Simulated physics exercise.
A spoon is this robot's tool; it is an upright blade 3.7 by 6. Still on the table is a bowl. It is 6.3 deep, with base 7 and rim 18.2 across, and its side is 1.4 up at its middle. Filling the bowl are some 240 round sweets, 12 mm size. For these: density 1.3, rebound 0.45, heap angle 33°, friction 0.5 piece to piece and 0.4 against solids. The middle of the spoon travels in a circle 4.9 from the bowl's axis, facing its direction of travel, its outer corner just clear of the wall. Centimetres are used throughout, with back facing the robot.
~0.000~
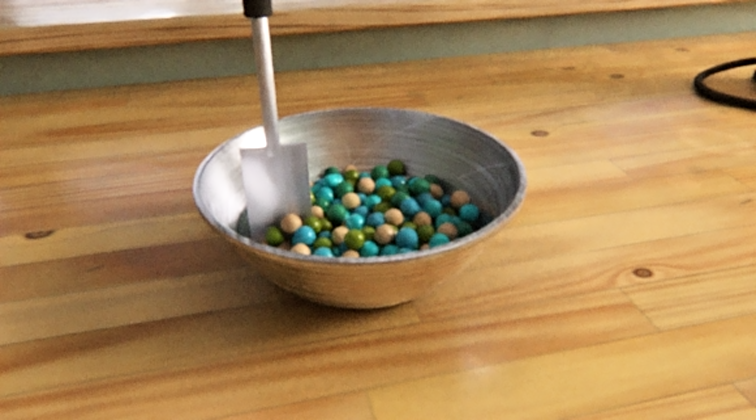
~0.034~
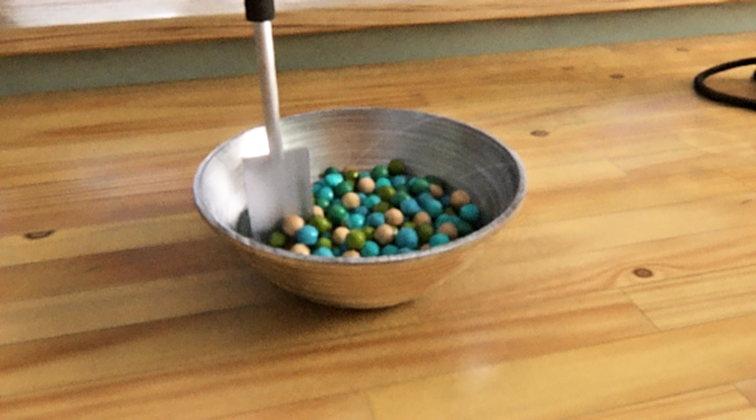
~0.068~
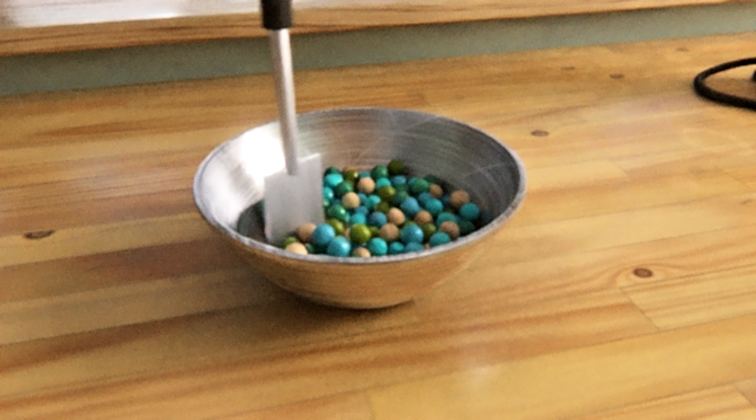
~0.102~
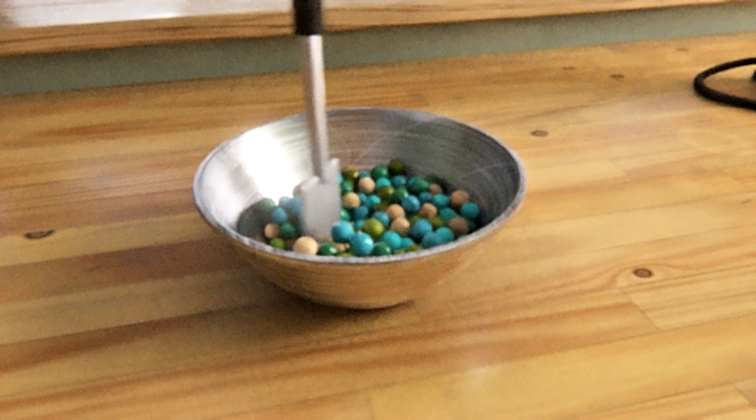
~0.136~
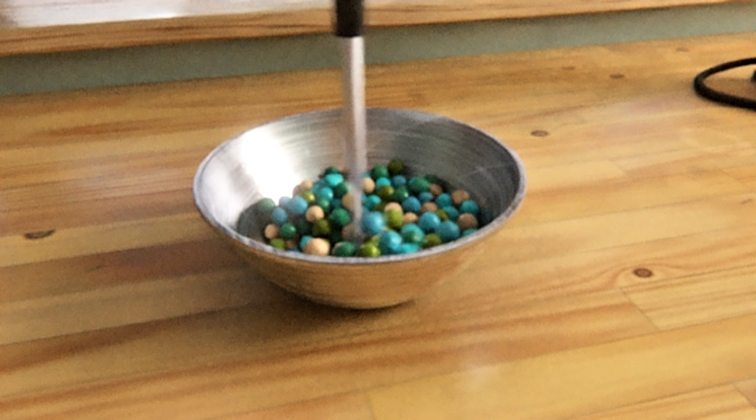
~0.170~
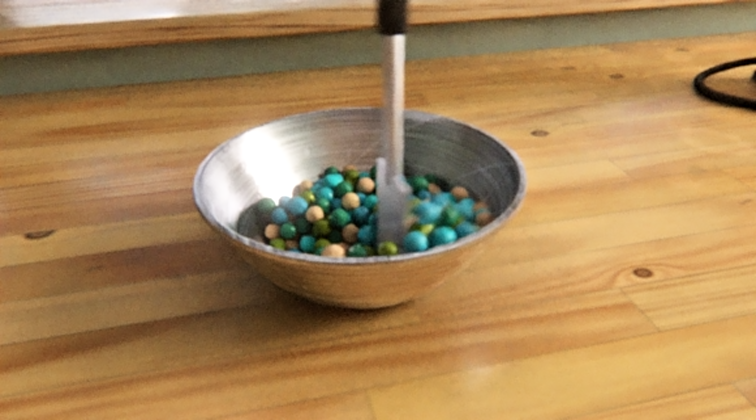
On a wooden table, a spatula sweeps rightward through colourful round sweets in a metal bowl.
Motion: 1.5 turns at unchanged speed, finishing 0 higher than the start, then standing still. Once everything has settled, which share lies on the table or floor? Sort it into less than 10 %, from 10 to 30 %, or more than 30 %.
It goes in from 10 to 30 %.
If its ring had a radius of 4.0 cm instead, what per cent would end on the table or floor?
Roughly 5 percent, I'd expect.
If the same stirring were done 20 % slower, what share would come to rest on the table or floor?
Near 10 in a hundred, it would be.
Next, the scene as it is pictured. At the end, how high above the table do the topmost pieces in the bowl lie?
About 6.0 cm.
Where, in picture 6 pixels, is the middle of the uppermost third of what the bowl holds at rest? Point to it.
Looks like roughly (410, 181) to me.
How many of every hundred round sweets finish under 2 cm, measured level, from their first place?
That comes to some 15 per cent.
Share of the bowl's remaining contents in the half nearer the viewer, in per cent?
Some 35 per cent.
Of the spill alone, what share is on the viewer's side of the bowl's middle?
I'd estimate some 30 per cent.
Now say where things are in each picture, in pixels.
In the first frame, spoon neck at (270, 120), 0° round; upper third of the load around (371, 219), from x 265 to 470, top at y 170; 240 in the bowl.
In the second frame, spoon neck at (273, 126), 9° round; upper third of the load around (368, 219), from x 265 to 470, top at y 170.
In the third frame, spoon neck at (289, 137), 31° round; upper third of the load around (364, 223), from x 265 to 470, top at y 170.
In the fourth frame, spoon neck at (317, 146), 53° round; upper third of the load around (380, 229), from x 265 to 470, top at y 170.
In the fifth frame, spoon neck at (354, 149), 75° round; upper third of the load around (391, 230), from x 265 to 470, top at y 170.
In the sixth frame, spoon neck at (392, 146), 97° round; upper third of the load around (419, 220), from x 265 to 485, top at y 165; 240 in the bowl.
After 0.44 s, 269° round, highest piece 8 above the table; 221 in the bowl, 9 on the table or floor, 10 in flight or on the tool.
After 0.70 s, 81° round, highest piece 8 above the table; 207 in the bowl, 27 on the table or floor, 6 in flight or on the tool.
After 1.03 s, 180° round, highest piece 6 above the table; 194 in the bowl, 46 on the table or floor.
After 1.73 s, 180° round, highest piece 6 above the table; 194 in the bowl, 46 on the table or floor.
At rest, 194 in the bowl, 46 on the table or floor. That is 19 % on the table or floor.
